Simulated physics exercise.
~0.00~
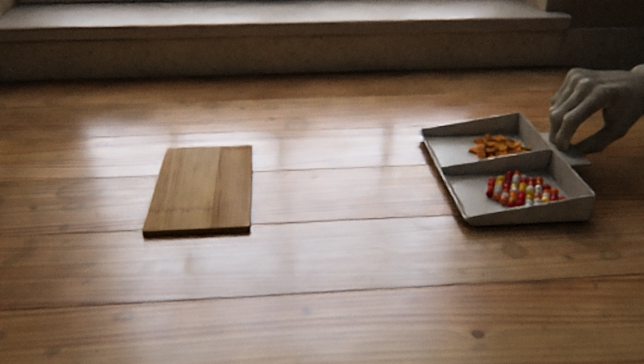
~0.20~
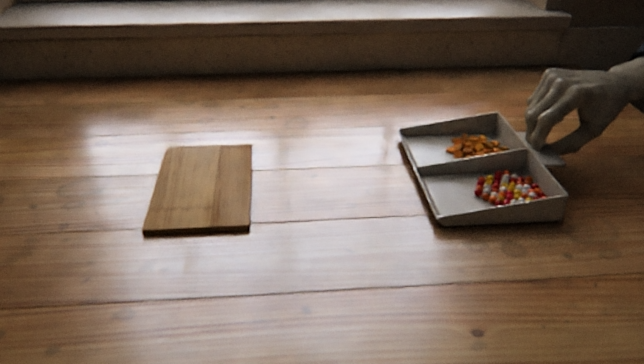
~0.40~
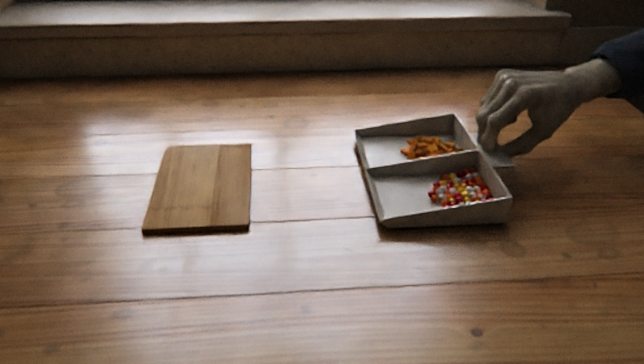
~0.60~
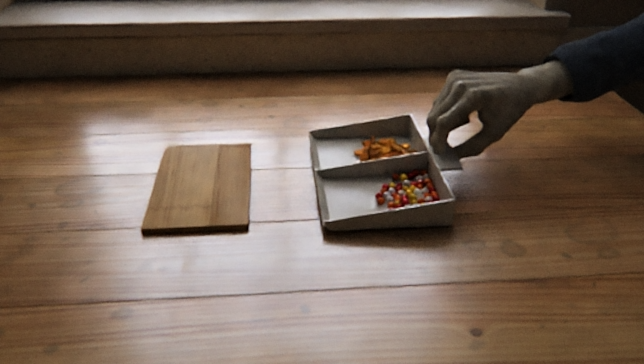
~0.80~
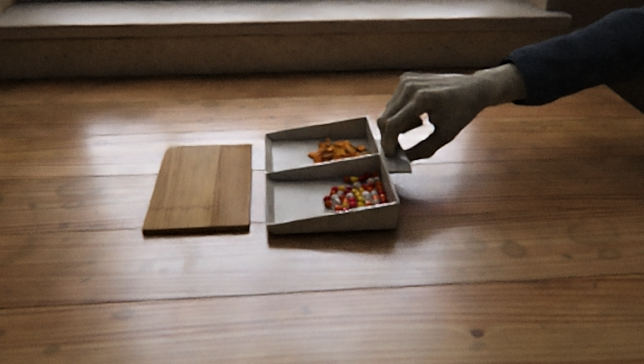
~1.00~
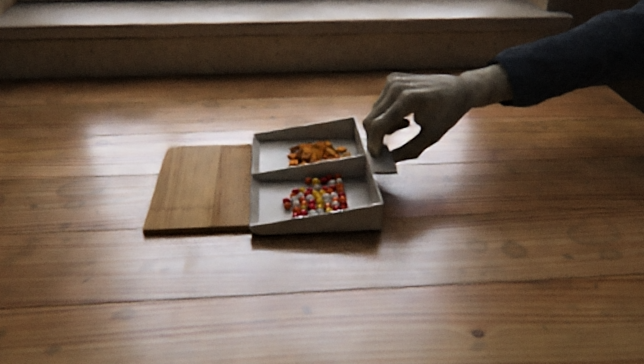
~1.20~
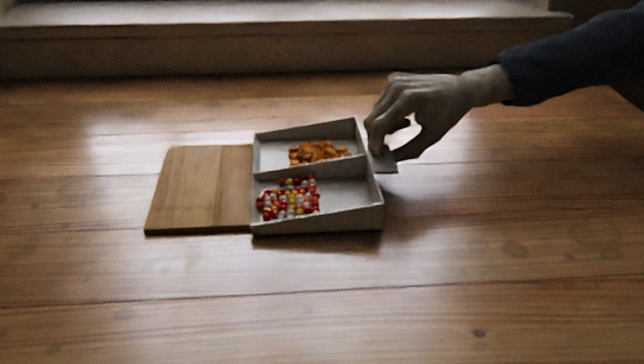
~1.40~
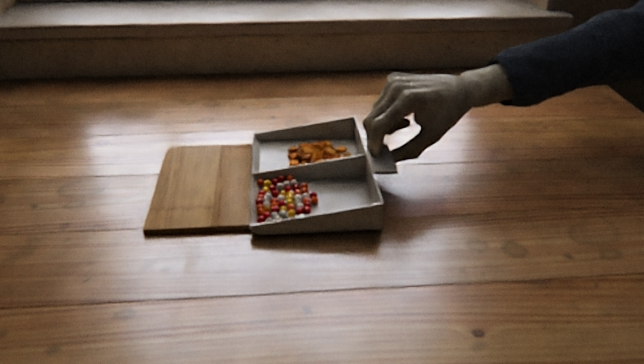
A hand pushes a divided tray left into a wooden board, and red beads slide forward inside.
